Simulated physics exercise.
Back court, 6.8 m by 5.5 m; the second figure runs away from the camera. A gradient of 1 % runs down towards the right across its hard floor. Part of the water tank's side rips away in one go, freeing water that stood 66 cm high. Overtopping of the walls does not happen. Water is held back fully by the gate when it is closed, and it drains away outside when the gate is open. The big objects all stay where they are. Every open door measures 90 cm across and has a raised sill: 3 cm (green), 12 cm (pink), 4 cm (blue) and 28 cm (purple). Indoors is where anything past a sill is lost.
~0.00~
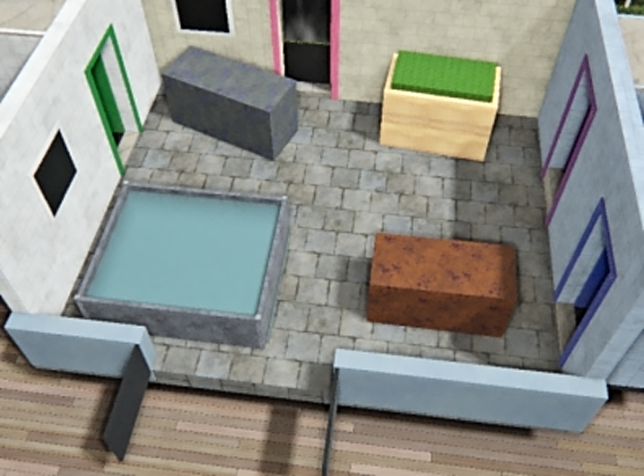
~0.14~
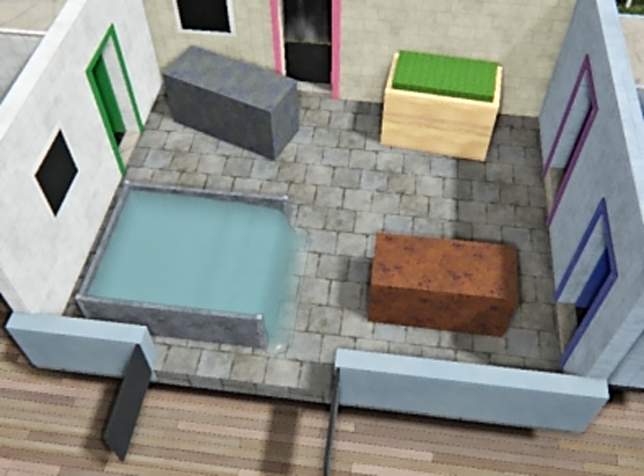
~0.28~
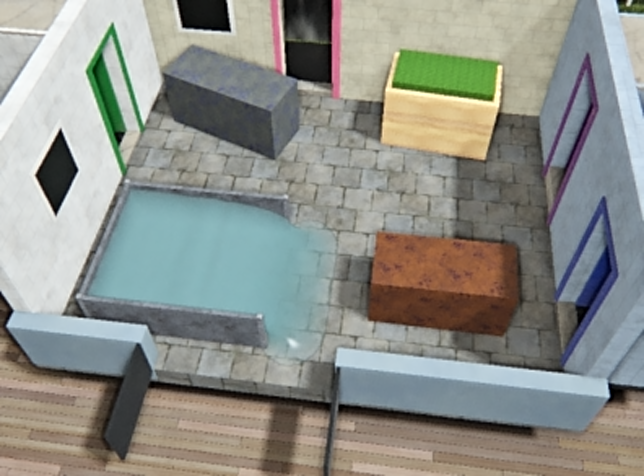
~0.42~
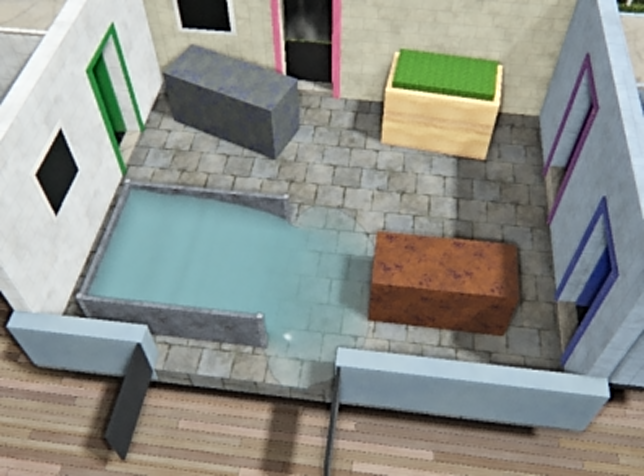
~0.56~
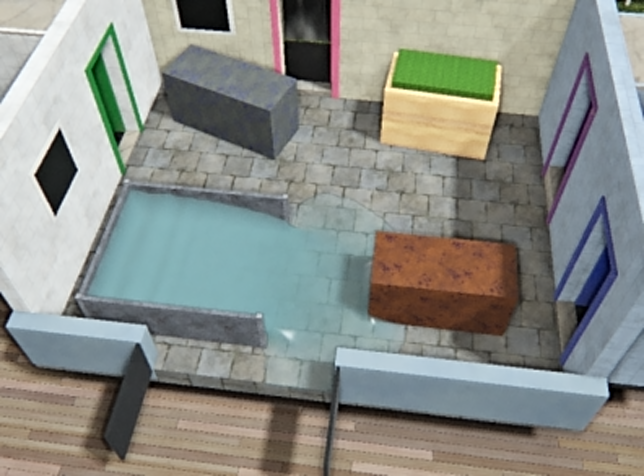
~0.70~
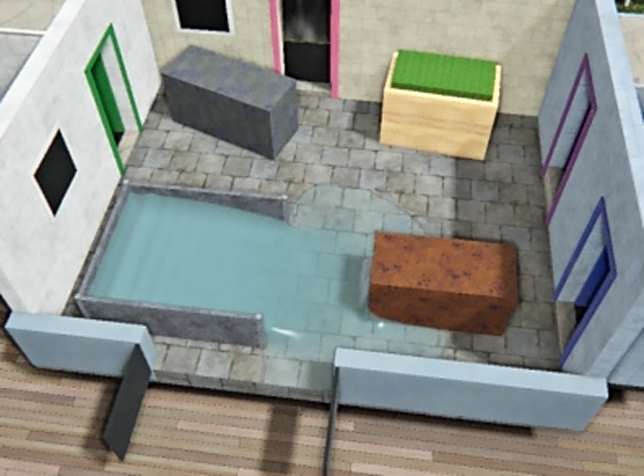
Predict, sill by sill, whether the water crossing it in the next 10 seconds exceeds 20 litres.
My prediction: The green door remains within the limit; the pink door remains within the limit; the blue door breaks the limit; the purple door remains within the limit.
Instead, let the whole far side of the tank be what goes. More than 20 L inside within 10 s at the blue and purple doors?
With respect to that limit, blue ends up outside it, purple ends up inside it.
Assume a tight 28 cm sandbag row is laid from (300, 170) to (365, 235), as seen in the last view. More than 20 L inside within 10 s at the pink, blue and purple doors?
Checking the limit, pink is fine, blue is too much, purple is fine.
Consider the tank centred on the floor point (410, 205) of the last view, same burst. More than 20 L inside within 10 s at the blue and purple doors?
For the blue door, the amount is too high; for the purple door, the amount is too high.
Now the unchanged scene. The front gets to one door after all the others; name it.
It's the green door.
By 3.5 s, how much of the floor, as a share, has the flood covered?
Near 60 per cent is wet.
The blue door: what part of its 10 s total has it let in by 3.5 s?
Fraction in by then: Around 40 per cent.
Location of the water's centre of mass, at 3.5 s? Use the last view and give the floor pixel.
I'd put it close to (380, 252).
After 1.4 s water covers 40 % of the floor and is deepest (48 cm) near (364, 296); green door not reached, pink door not reached, blue door 2 cm at the sill, 1 L in, purple door not reached.
After 2.2 s water covers 50 % of the floor and is deepest (40 cm) near (364, 296); green door not reached, pink door not reached, blue door 18 cm at the sill, 19 L in, purple door 20 cm at the sill, 0 L in.
After 3.5 s water covers 60 % of the floor and is deepest (30 cm) near (523, 397); green door not reached, pink door not reached, blue door 19 cm at the sill, 170 L in, purple door 25 cm at the sill, 0 L in.
After 6.0 s water covers 70 % of the floor and is deepest (24 cm) near (416, 106); green door not reached, pink door 7 cm at the sill, 0 L in, blue door 11 cm at the sill, 309 L in, purple door 20 cm at the sill, 1 L in.
After 10.0 s water covers 90 % of the floor and is deepest (14 cm) near (383, 131); green door 2 cm at the sill, 0 L in, pink door 10 cm at the sill, 1 L in, blue door 11 cm at the sill, 402 L in, purple door 8 cm at the sill, 1 L in.
